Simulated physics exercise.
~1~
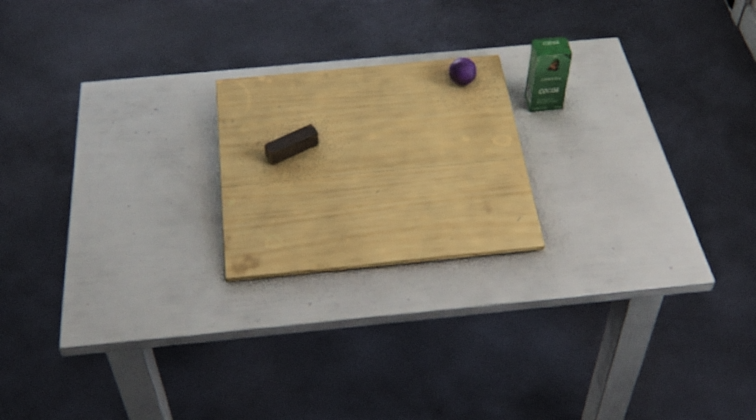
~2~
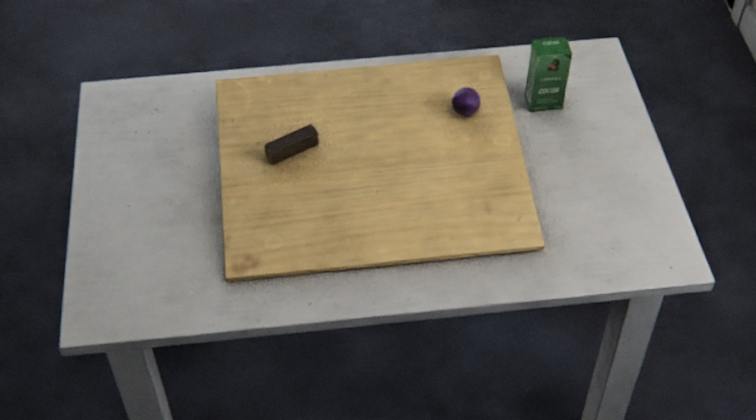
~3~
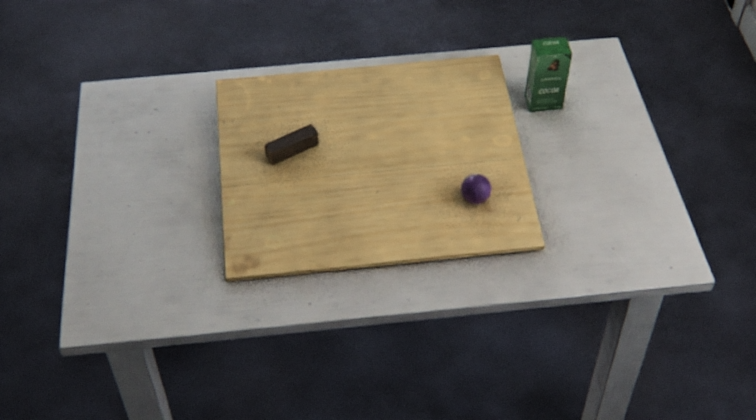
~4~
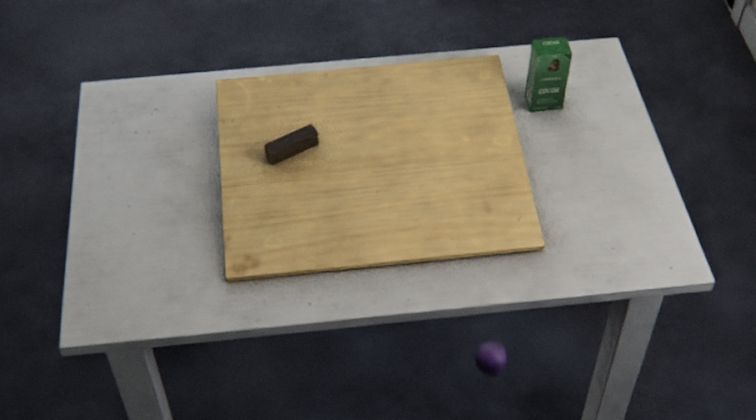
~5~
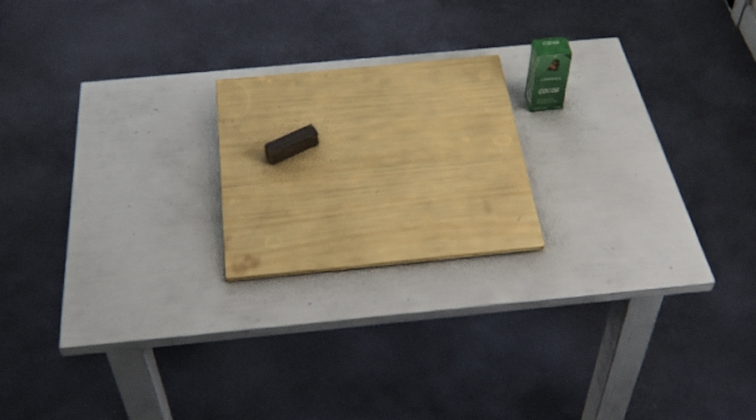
A pale grey table stands on a dark floor, seen from above and in front, with a light wooden board lying on top. A small dark block rests on the left part of the board, a purple ball sits near its far right corner, and a green carton stands on the table just beyond the board's right side. The ball rolls toward the viewer, slowly at first and then farther down the board's right side. It goes over the near edge and drops past the front of the table, then passes out of sight, while the block and carton stay in place.
